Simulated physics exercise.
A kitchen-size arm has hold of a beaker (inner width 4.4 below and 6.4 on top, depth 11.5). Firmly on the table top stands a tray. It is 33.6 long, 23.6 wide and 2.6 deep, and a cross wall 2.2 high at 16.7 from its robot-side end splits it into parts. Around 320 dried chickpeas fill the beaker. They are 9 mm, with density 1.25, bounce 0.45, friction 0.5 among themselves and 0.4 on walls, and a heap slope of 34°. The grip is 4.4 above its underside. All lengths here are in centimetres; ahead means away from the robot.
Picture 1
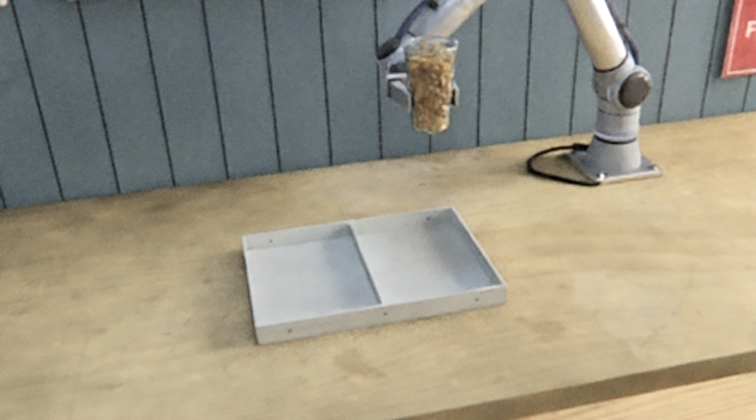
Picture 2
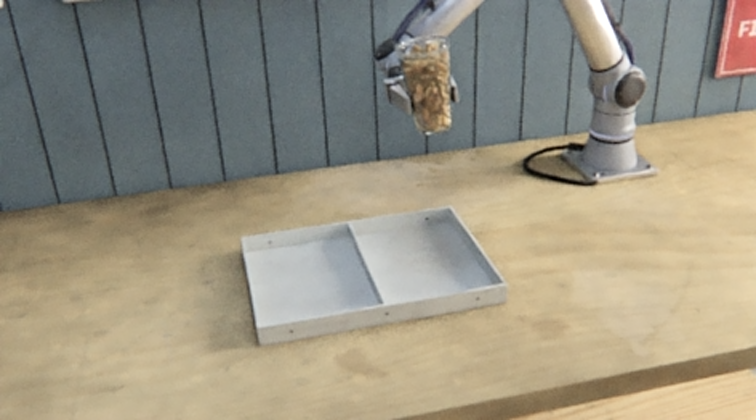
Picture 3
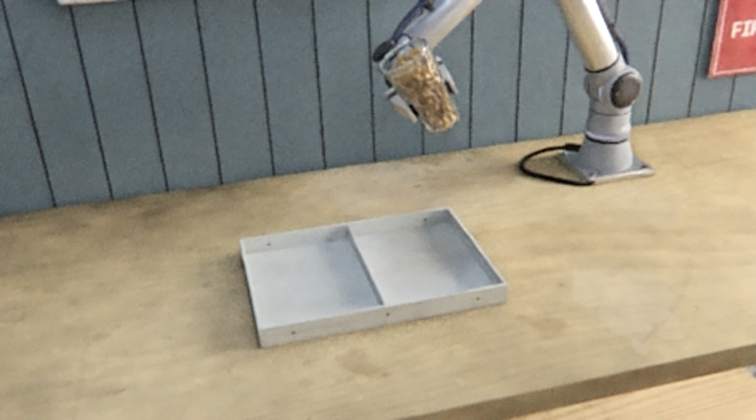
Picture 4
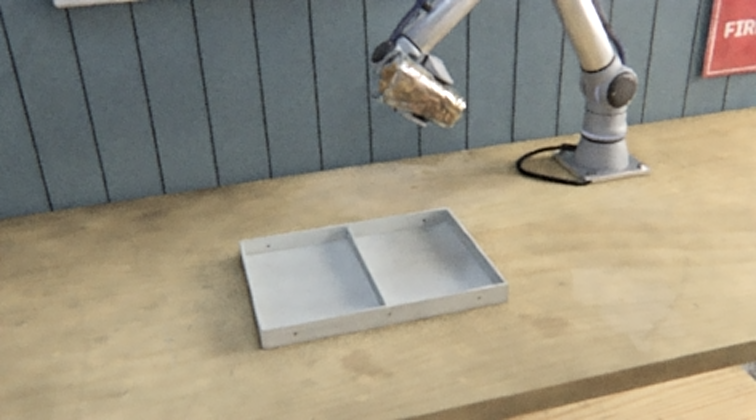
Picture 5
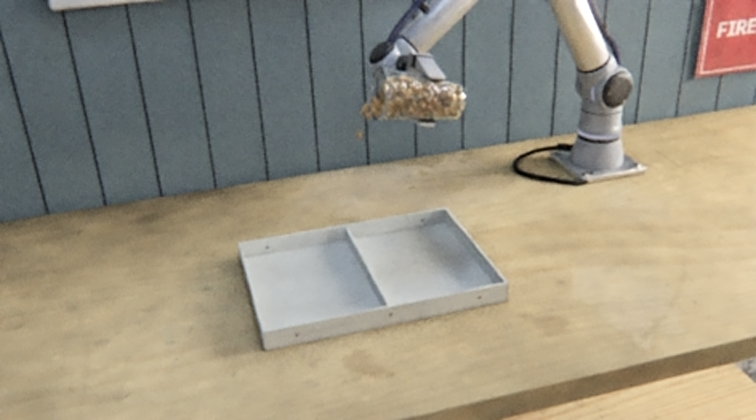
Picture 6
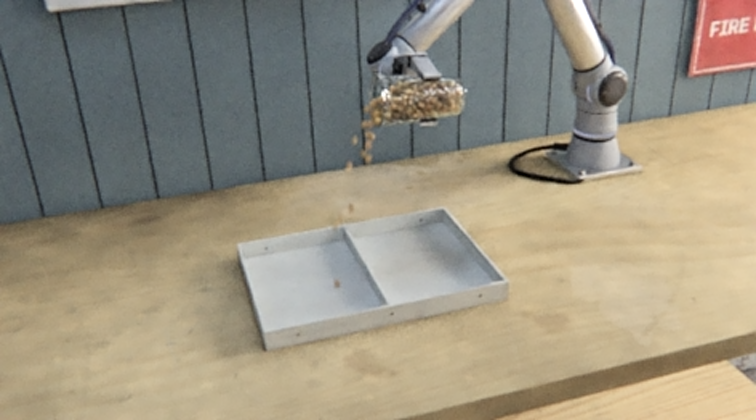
Robot arm tilting a clear beaker of dried chickpeas leftward until they trickle out above a divided grey tray on a wooden table.
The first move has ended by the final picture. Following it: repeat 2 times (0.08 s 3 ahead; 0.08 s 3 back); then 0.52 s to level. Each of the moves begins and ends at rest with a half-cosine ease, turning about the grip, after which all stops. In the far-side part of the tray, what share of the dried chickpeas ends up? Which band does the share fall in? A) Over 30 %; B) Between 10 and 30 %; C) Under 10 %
Option A: Over 30 %.
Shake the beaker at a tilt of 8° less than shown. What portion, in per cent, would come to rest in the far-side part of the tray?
Expected: Around 50 %.
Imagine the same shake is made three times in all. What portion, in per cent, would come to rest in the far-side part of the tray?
Approx. 80 per cent.
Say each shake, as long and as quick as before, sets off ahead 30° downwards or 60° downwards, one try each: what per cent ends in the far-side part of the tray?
First try some 50 %, second try some 30 %.
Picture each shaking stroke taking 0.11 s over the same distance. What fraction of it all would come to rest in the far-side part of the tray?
Then about 60 per cent.
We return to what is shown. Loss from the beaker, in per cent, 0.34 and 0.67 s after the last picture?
In turn: 70 %, then 75 %.
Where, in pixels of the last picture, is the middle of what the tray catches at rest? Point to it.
Centre estimate: About (293, 289).
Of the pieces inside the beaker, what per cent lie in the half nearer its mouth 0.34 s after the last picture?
Roughly 75 per cent.
Then, 0.34 s on, tilted 85° forward, highest piece 26 above the table; 165 in the far-side part, 94 in the beaker, 60 in flight or on a rim.
Then, 0.67 s on, tilted 20° forward, highest piece 31 above the table; 234 in the far-side part, 77 in the beaker, 5 in the robot-side part, 3 on the table or floor.
Then, 1.04 s on, level, highest piece 27 above the table; 234 in the far-side part, 77 in the beaker, 5 in the robot-side part, 3 on the table or floor.
Then, 2.09 s on, level, highest piece 27 above the table; 234 in the far-side part, 77 in the beaker, 5 in the robot-side part, 3 on the table or floor.
In the end, 234 in the far-side part, 77 in the beaker, 5 in the robot-side part, 3 on the table or floor. That is 73 % in the far-side part of the tray.
